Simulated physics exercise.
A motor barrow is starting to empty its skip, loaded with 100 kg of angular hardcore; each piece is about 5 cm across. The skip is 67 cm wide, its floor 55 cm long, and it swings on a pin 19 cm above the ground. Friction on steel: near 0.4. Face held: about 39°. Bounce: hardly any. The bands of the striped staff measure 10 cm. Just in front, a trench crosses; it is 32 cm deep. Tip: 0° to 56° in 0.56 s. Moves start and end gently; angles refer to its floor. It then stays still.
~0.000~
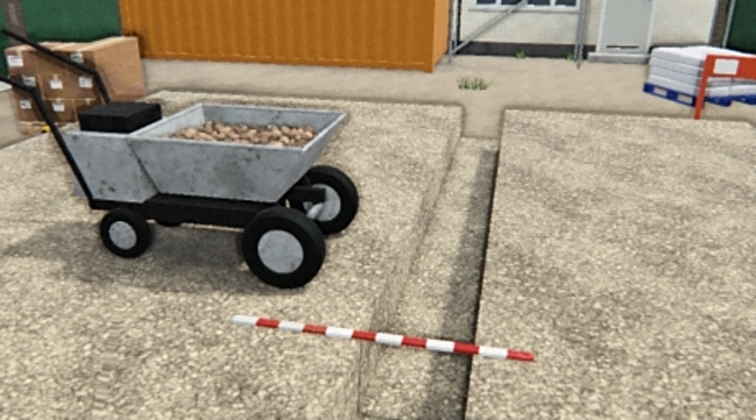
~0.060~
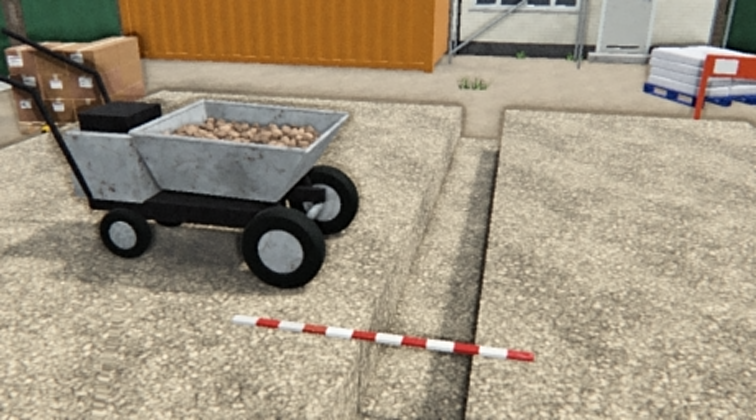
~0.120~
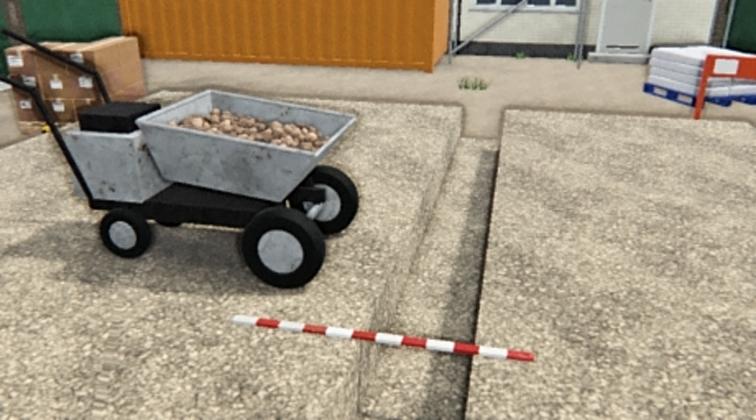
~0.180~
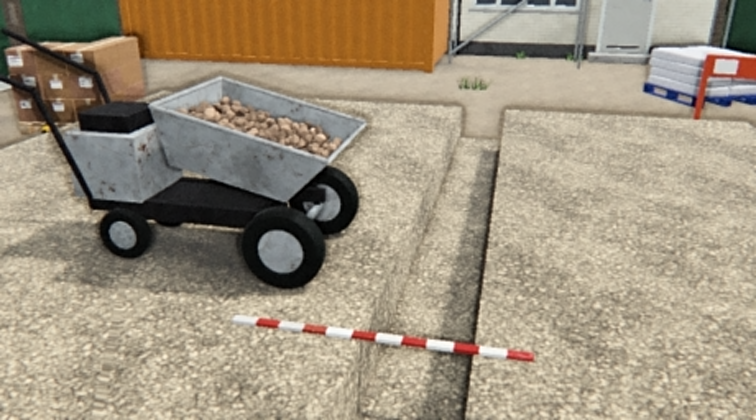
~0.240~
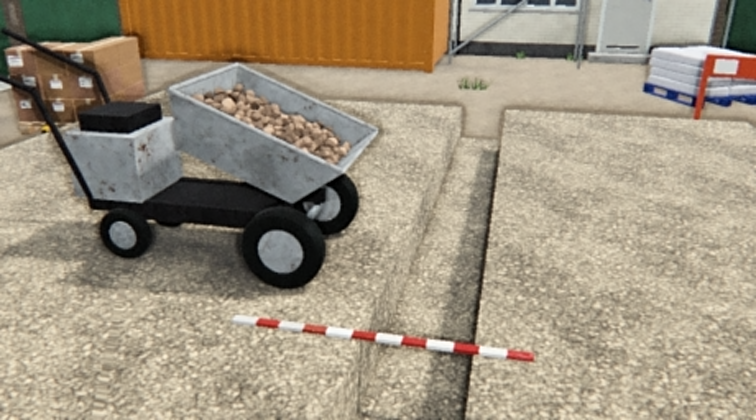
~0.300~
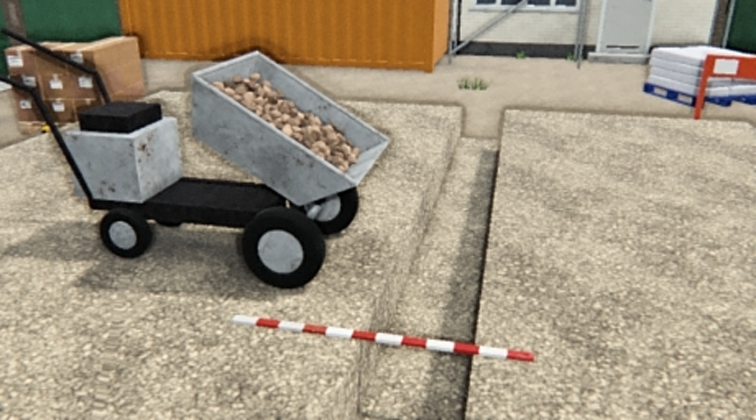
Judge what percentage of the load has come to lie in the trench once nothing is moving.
Roughly 33 in every hundred.
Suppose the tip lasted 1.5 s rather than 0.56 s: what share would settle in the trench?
Trench share: Approx. 5%.
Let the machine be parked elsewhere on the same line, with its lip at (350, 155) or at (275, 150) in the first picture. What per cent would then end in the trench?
Around 15 and then 35 percent.
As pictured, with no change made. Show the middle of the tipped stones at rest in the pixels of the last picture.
In the last view, about (453, 332).
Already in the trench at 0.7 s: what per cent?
Roughly 5 percent of the load.
After 0.4 s the floor is at 47°; 100 % in the skip; the foremost stones are at (360, 188).
After 0.7 s the floor is at 56°; 97 % in the skip, 3 % in the trench; the foremost stones are at (425, 226).
After 1.0 s the floor is at 56°; 72 % in the skip, 27 % in the trench, 2 % past the trench; the foremost stones are at (518, 284).
After 3.0 s the floor is at 56°; 65 % in the skip, 33 % in the trench, 2 % past the trench; the foremost stones are at (551, 278).
